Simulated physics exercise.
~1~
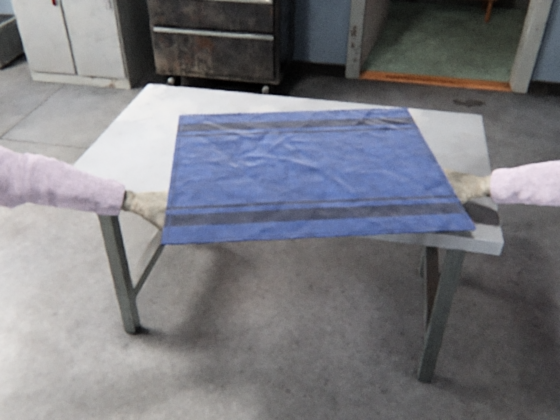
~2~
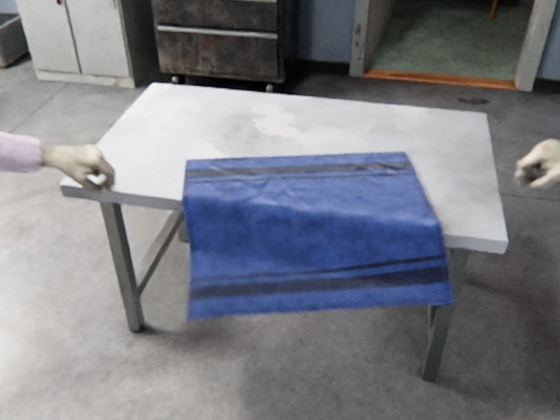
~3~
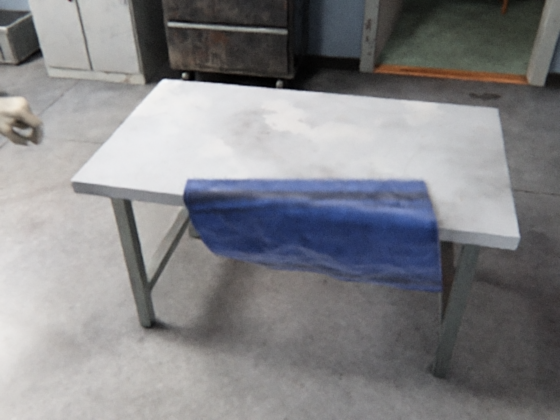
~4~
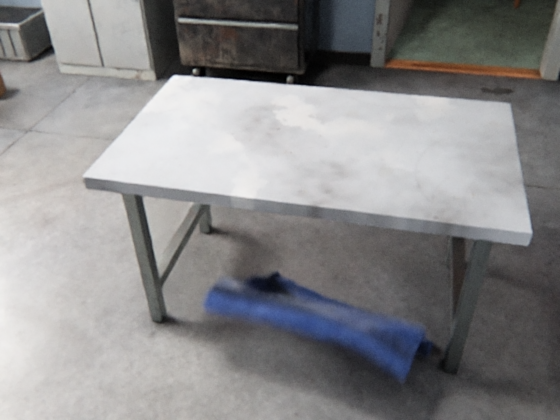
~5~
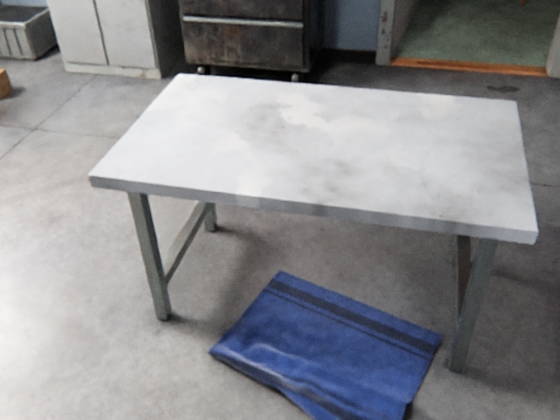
At first, two gloved hands hold a blue hand towel with dark stripes nearly flat over a pale workbench, its near side reaching past the front edge. The hands let go and draw apart, and the towel settles with a large part hanging over the front. It keeps sliding forward, until only a narrow strip remains on the top, while the hands move out of view. The towel then slips off completely and drops in a crumpled bundle beneath the front edge. Finally, it lies partly folded on the grey floor, leaving the workbench bare.
